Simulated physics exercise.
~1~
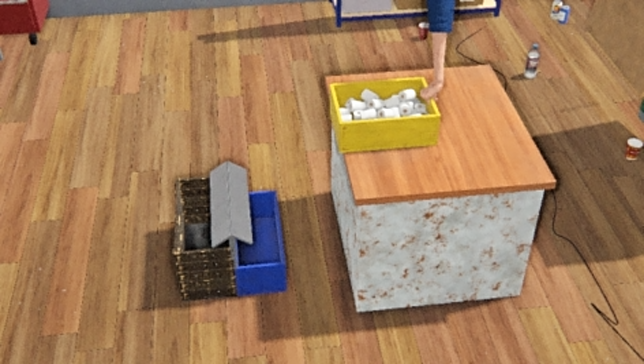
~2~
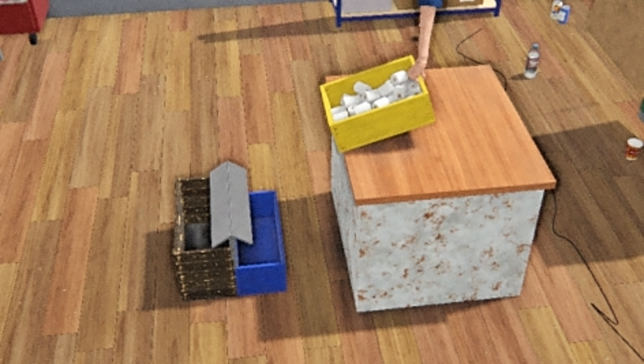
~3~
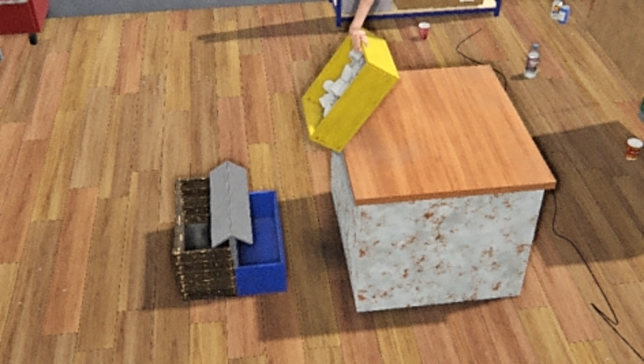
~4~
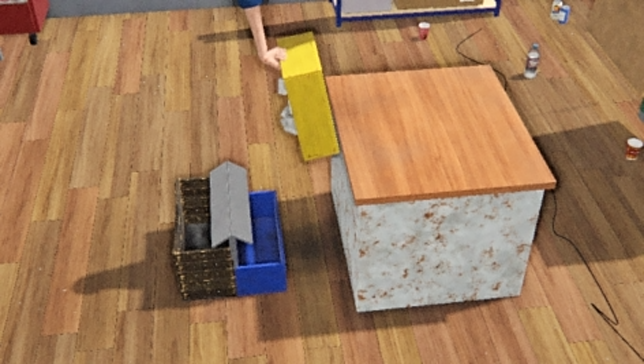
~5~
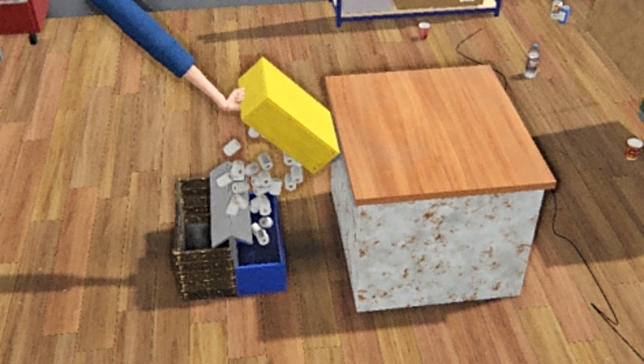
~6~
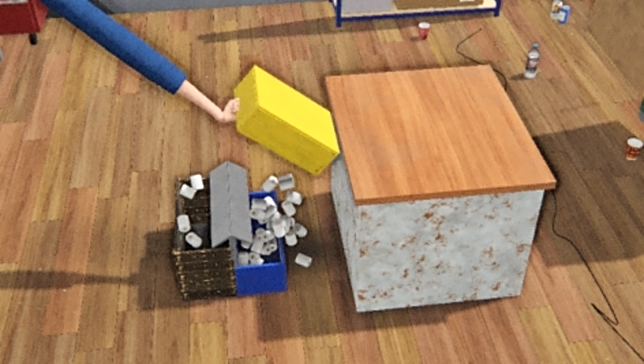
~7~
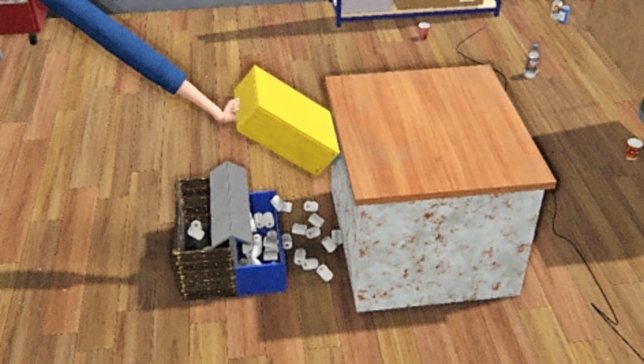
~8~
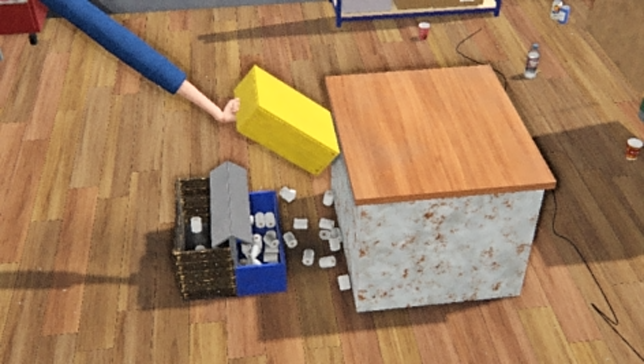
On a wooden floor, a hand tipping a yellow box of white rolls off a bench, spilling them into two bins and alongside.
